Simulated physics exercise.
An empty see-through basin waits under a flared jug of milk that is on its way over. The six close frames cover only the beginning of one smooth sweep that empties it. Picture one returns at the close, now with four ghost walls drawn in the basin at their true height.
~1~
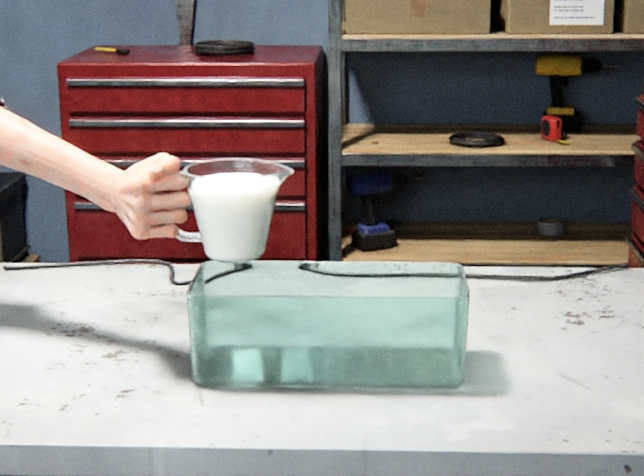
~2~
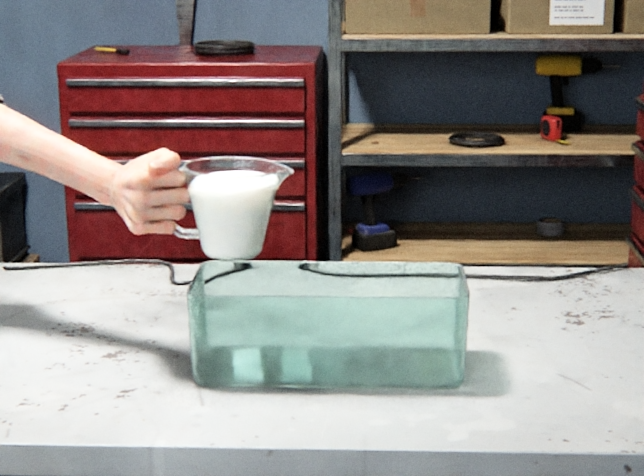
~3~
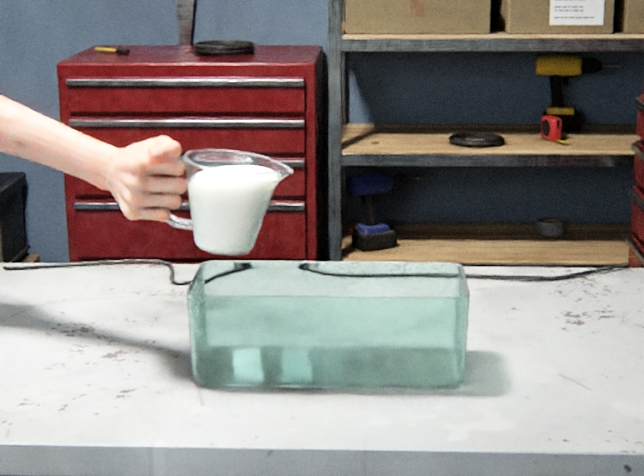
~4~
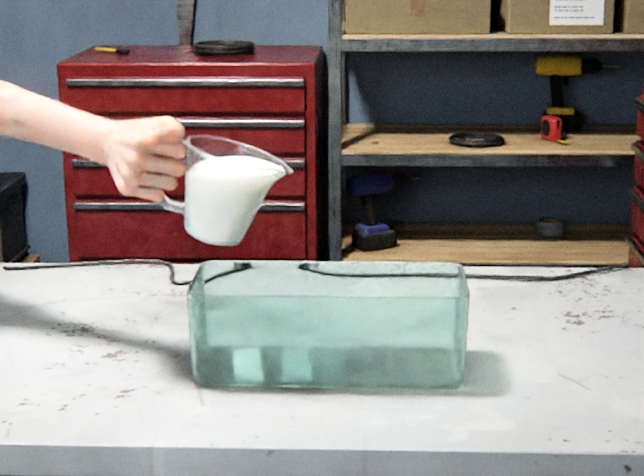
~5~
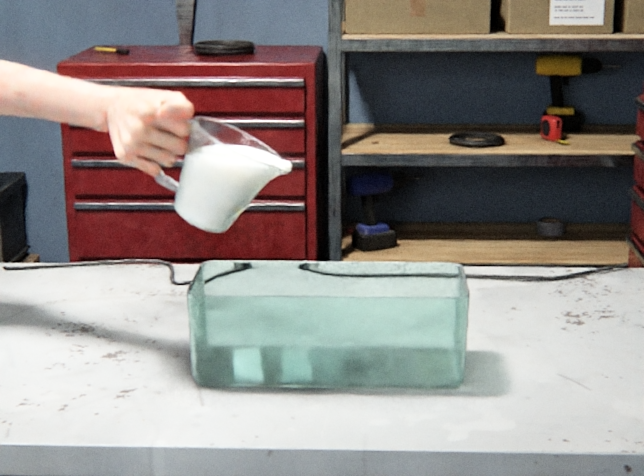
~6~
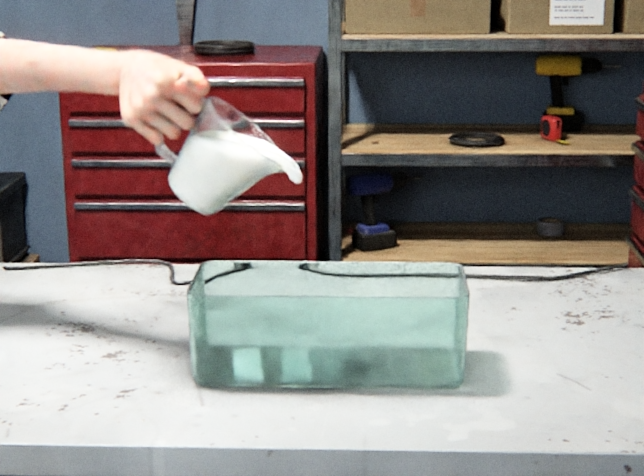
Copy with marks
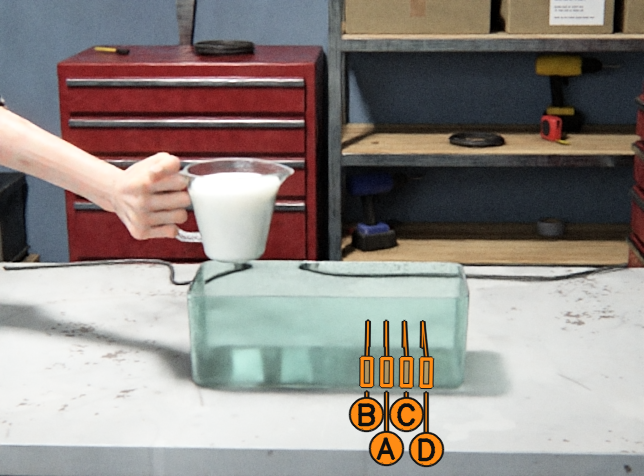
A hand holds a clear jug of milk upright above a see-through basin on a white workbench, then raises the handle side and tilts the jug progressively to the right until the milk reaches and just passes the lip.
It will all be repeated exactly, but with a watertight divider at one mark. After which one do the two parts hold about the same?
Best: A.
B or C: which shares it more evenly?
B it is.
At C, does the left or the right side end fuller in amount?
The left one.
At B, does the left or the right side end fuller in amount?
The right one.
In orange, A at (386, 392); B at (366, 392); C at (406, 392); D at (426, 393).
For place A, about 54 % ends left of the wall and 40 % right of it; 7 % is lost outside.
For place B, about 25 % ends left of the wall and 67 % right of it; 8 % is lost outside.
For place C, about 82 % ends left of the wall and 11 % right of it; 7 % is lost outside.
For place D, about 80 % ends left of the wall and 8 % right of it; 13 % is lost outside.
